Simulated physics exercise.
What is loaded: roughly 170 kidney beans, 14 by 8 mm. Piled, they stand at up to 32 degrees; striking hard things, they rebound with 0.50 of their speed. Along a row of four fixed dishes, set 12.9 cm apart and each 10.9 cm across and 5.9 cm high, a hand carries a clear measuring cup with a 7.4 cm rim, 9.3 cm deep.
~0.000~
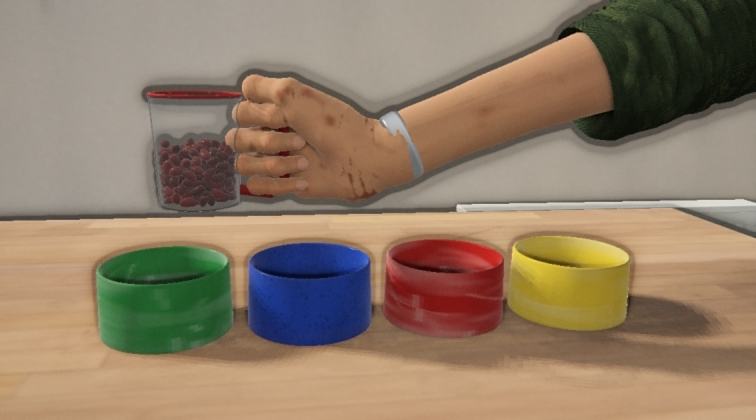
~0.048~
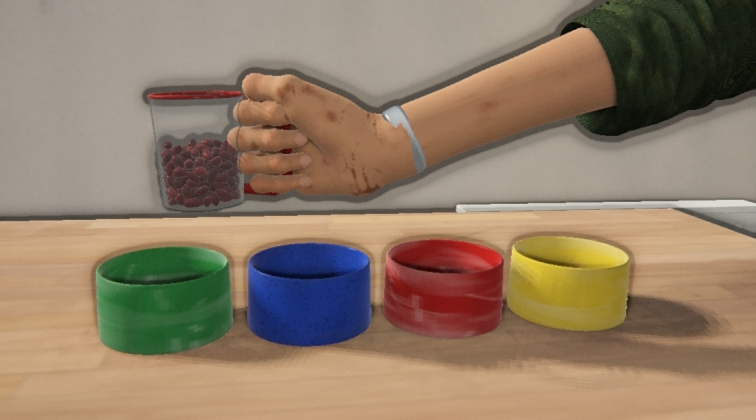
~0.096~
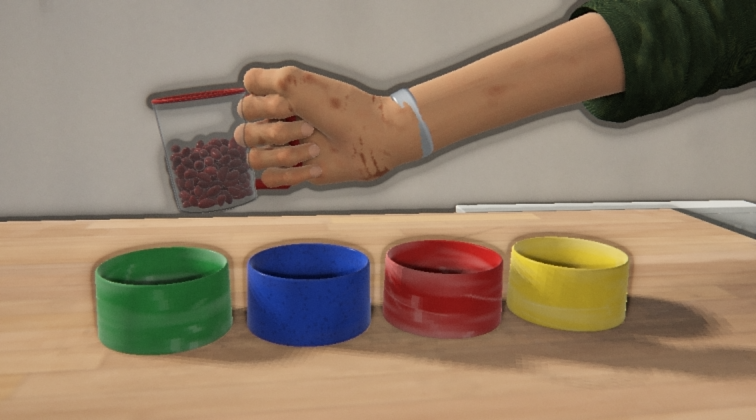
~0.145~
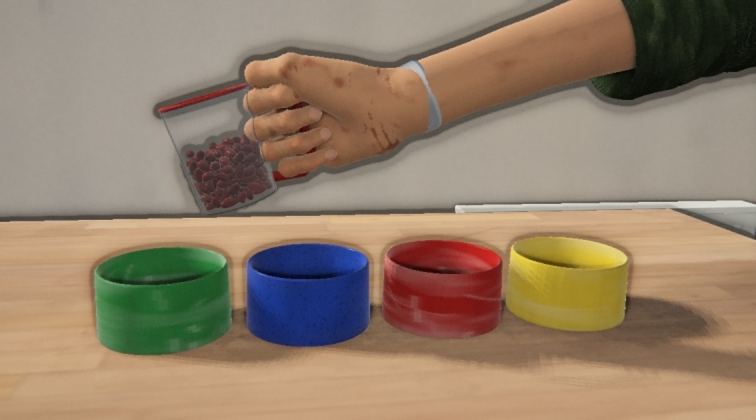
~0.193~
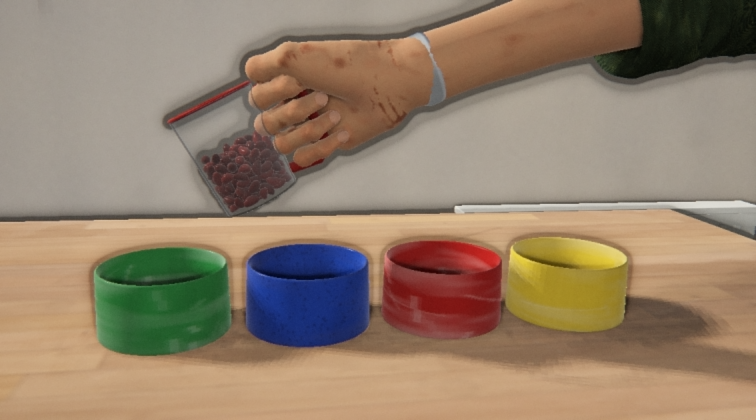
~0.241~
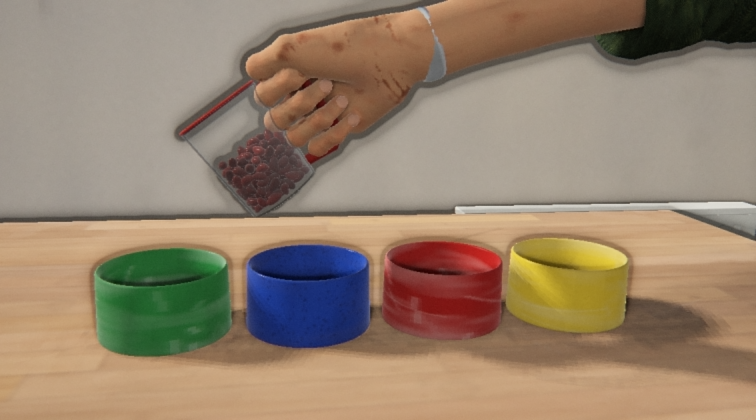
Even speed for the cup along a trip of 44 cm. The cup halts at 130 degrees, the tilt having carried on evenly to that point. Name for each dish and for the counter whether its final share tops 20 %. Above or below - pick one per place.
Red dish: Below; blue dish: Above; green dish: Below; yellow dish: Below; counter: Above.
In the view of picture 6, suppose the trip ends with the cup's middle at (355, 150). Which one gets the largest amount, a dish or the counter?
Most of it ends up at blue.
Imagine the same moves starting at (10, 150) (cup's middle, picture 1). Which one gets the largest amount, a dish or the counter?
I'd say green collects the most.
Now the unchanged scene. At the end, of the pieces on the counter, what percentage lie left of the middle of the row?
About 40 %.
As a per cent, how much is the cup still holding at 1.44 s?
Load share: Near 0 percent.
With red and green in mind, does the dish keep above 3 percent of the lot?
Note - red affirmative, green negative.
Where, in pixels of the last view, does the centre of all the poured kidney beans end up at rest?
Near (338, 311).
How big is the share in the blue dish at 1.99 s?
Estimate: Near 55 %.
After 0.96 s, tilt 130 degrees; cup holds 0 %, red 10 %, blue 55 %.
After 1.44 s, tilt 130 degrees; cup holds 0 %, red 10 %, blue 55 %.
After 1.99 s, tilt 130 degrees; cup holds 0 %, red 10 %, blue 55 %.
At rest (2.3 s), red 10 %, blue 55 %, green 0 %, yellow 0 %, counter 30 %.
